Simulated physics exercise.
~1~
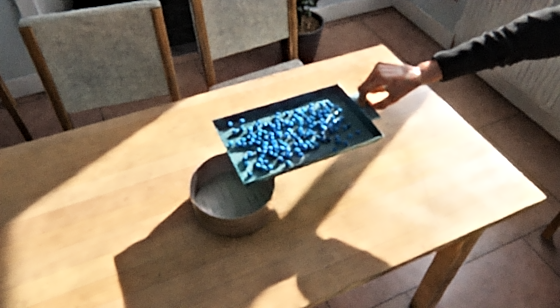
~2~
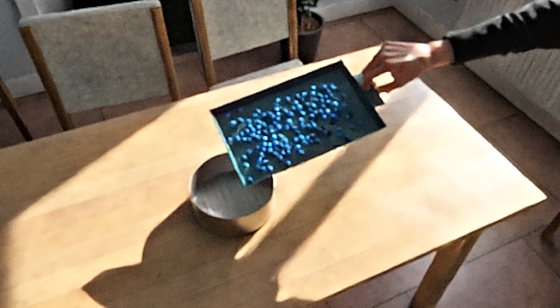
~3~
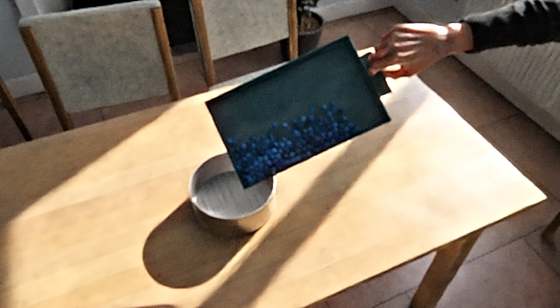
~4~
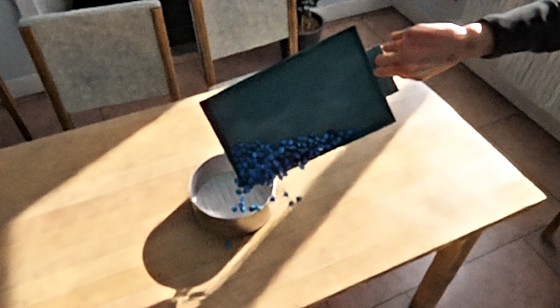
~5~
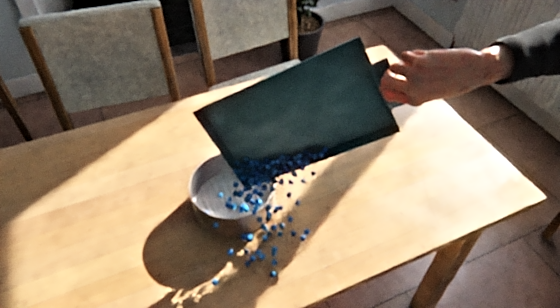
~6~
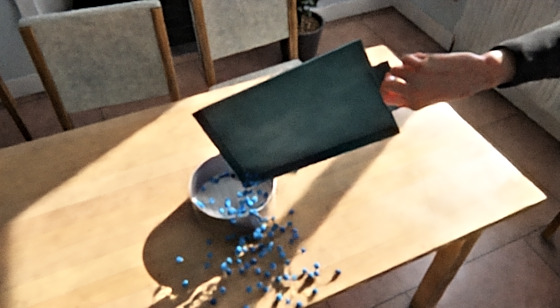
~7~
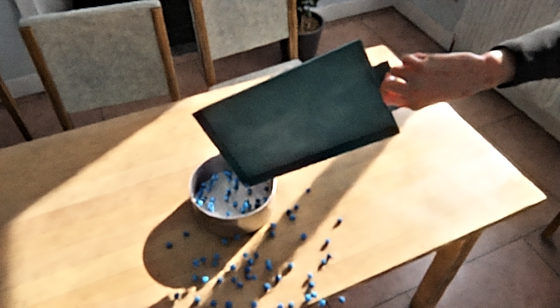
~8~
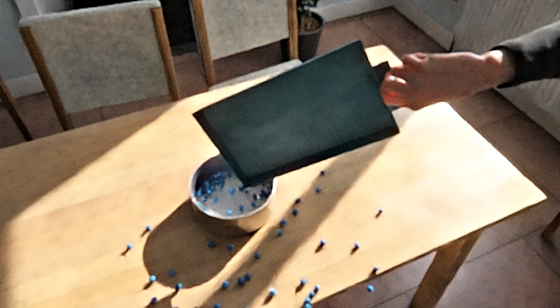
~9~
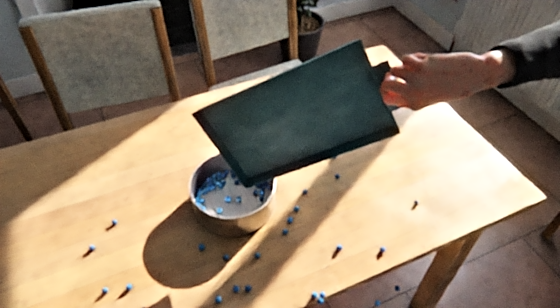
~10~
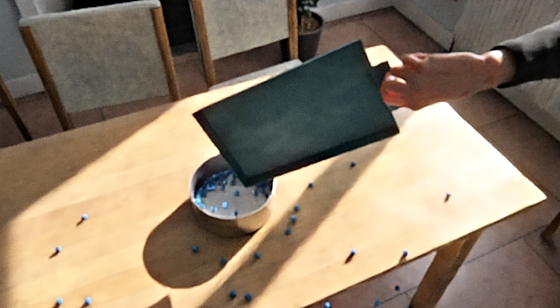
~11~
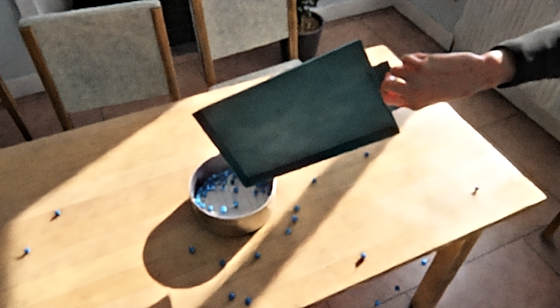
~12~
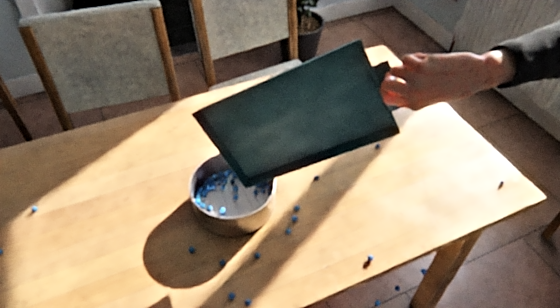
A hand in a dark sleeve reaches in from the right, holding a dark teal tray of small blue glass pebbles above a round metallic pot on a sunlit wooden table, seen from above at an angle, with two chairs behind. The hand tips the tray steeply, and the pebbles slide to its lower edge and spill downward. Some drop into the pot, while many miss and scatter over the tabletop. Stray pebbles roll outward, several leaving the table. Finally the emptied tray stays tilted, with pebbles in the pot and a few strewn around it.
